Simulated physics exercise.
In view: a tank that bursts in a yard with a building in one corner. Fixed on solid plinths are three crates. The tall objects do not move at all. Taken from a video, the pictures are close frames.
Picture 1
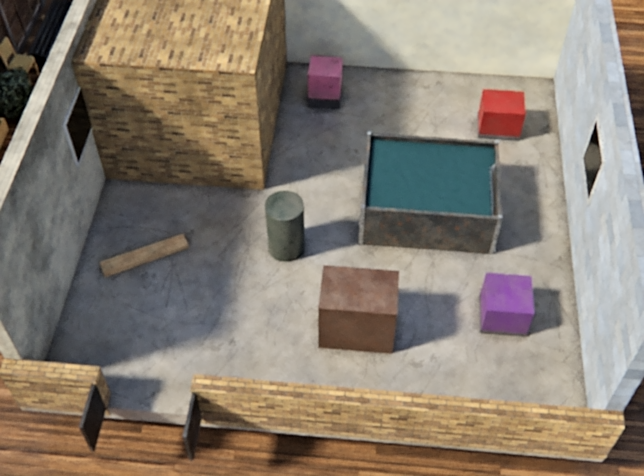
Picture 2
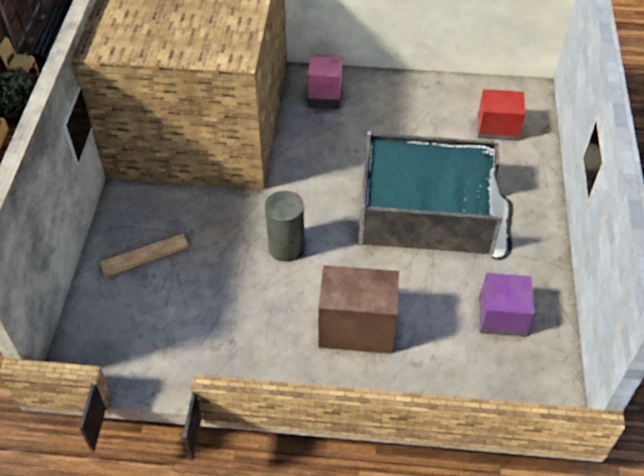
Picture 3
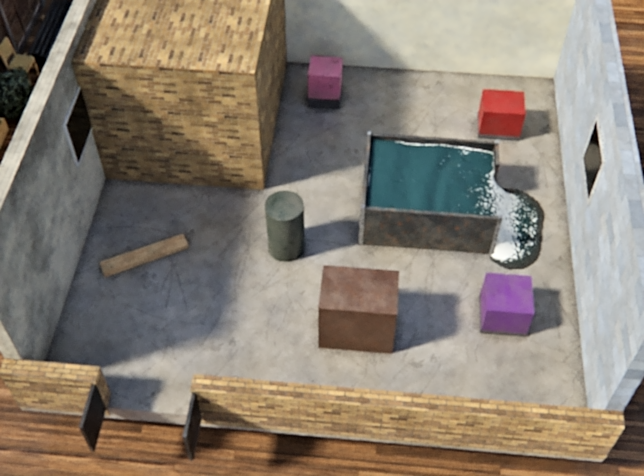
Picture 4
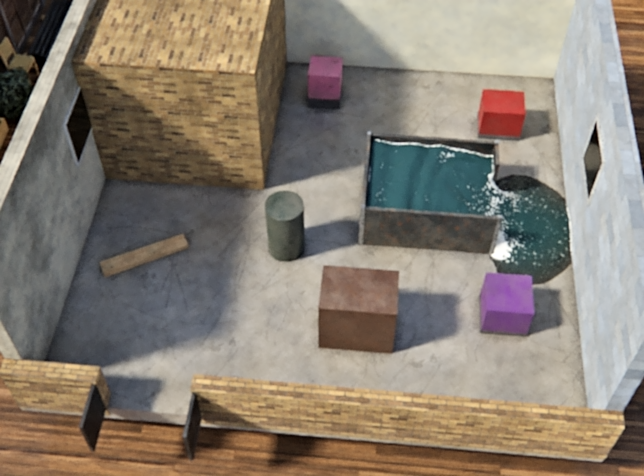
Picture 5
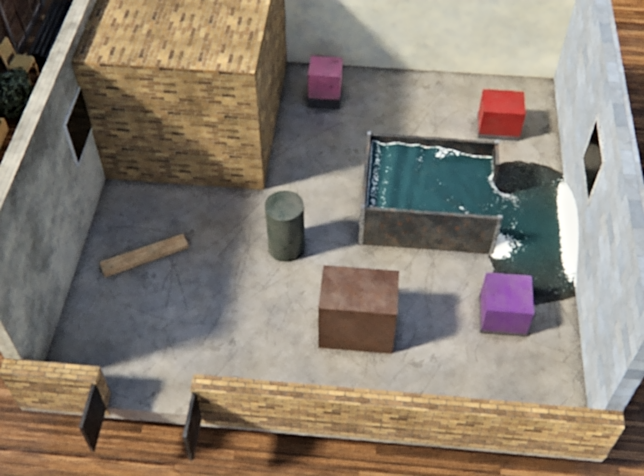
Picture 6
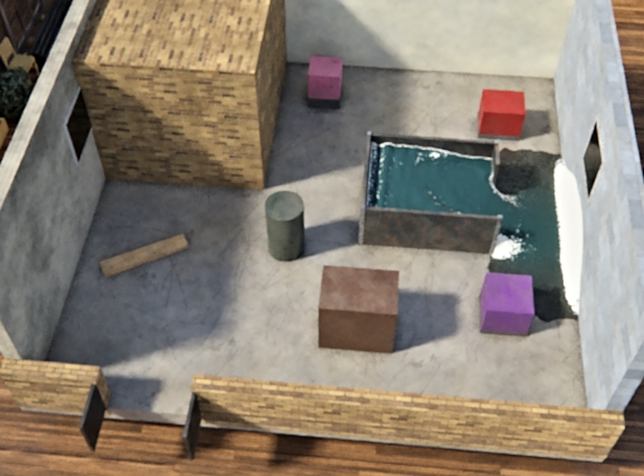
In a walled yard with a brick building in one corner, an open tank of still teal water bursts on its right side, and water pours out, spreads across the floor to the right wall, then runs along it past the purple cube.
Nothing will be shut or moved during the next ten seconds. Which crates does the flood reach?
One by one: The purple crate is hit by the water. The pink crate is spared. The red crate is hit by the water.
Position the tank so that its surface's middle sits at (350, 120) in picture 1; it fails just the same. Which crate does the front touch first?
Answer: The red-painted one.
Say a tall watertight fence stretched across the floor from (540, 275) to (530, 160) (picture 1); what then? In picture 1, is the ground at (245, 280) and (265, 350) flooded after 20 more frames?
Reached, untouched.
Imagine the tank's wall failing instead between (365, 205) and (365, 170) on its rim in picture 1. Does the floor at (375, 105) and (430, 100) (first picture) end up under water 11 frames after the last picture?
I'd expect the first point to stay dry and the second point to stay dry.
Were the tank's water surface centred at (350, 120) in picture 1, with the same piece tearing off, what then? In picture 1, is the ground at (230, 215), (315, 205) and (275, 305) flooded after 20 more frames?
In that order: Clear, free of water, free of water.
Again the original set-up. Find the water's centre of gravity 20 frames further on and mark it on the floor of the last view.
Around pixel (469, 237) of the last picture.
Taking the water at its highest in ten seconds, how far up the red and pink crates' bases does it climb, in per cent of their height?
The first reaches around 190 in a hundred, the second around 70.
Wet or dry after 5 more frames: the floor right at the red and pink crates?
Red wet; pink dry.
A moment on, water covers 15 % of the floor; the purple crate water round its plinth, the pink crate not reached, the red crate water round its plinth.
Next, water covers 25 % of the floor; the purple crate water round its plinth, the pink crate not reached, the red crate water round its plinth.
Then, water covers 55 % of the floor; the purple crate water round its plinth, the pink crate water round its plinth, the red crate water round its plinth.
Later, water covers 85 % of the floor; the purple crate water round its plinth, the pink crate water round its plinth, the red crate water round its plinth.
In the end, water covers 95 % of the floor; the purple crate was topped, the pink crate stayed above the water, the red crate was topped.
